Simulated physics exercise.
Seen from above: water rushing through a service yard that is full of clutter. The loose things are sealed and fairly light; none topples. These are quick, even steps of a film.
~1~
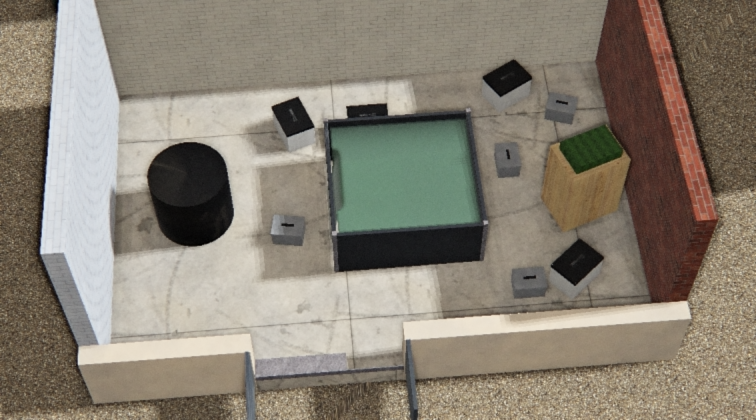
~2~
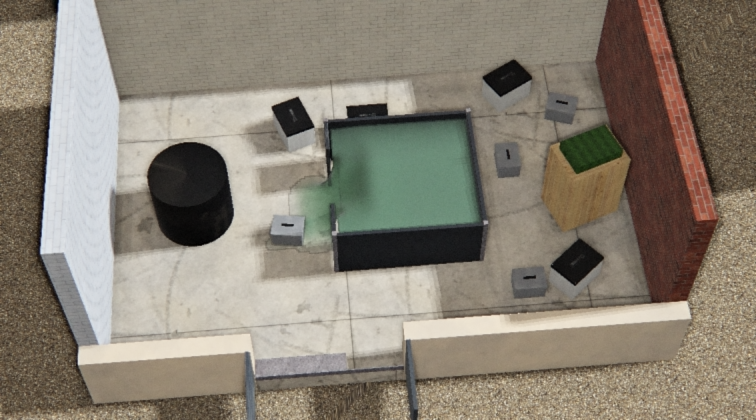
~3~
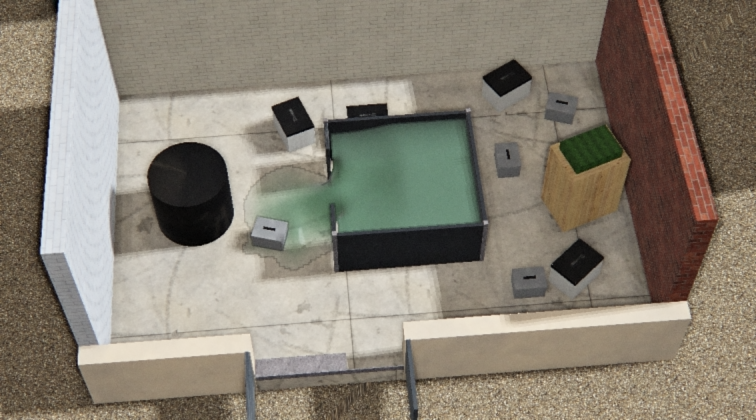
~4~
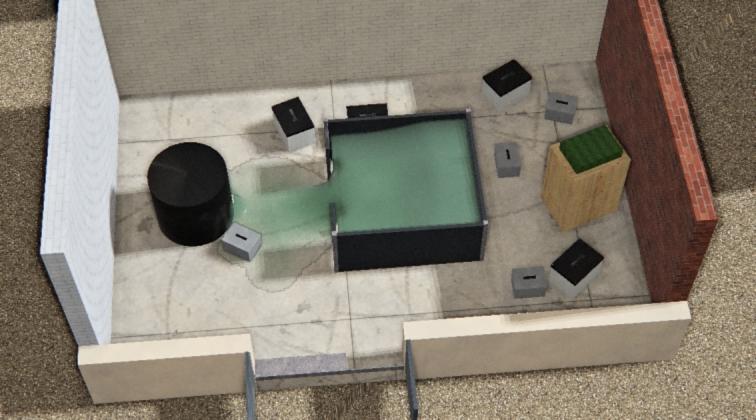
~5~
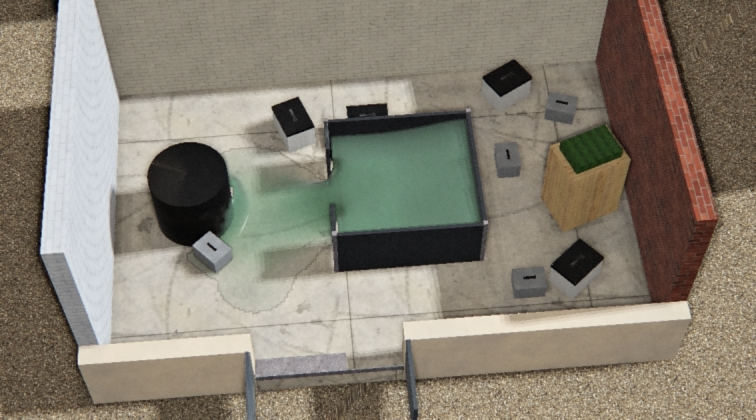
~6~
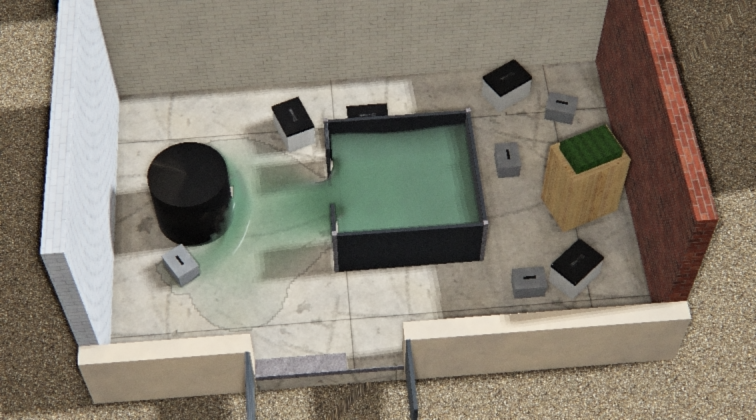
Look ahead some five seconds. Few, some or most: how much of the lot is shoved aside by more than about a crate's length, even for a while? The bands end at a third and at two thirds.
It is less than a third.
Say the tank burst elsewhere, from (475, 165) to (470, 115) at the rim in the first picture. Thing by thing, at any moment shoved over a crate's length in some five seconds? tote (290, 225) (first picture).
Verdict: Short of that.
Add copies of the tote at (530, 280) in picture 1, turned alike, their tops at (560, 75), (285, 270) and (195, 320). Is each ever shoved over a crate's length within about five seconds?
One after the other: Under that, not that far, yes.
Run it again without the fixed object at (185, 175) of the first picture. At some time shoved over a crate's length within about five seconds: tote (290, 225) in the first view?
Answer: Yes.
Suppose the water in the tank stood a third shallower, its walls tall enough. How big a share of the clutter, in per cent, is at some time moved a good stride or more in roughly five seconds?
Close to 10 %.
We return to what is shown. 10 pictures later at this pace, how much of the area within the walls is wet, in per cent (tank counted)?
About 45 per cent.
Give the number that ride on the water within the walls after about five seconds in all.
I count 1.
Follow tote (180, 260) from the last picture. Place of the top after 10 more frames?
Near (121, 264).
A moment on, 1 of 8 are well off their spots; 0 afloat.
Next, 1 of 8 are well off their spots; 1 afloat.
Later, 1 of 8 are well off their spots; 1 afloat.
In the end, 1 of 8 are well off their spots, and 1 have been at some point; 1 afloat.
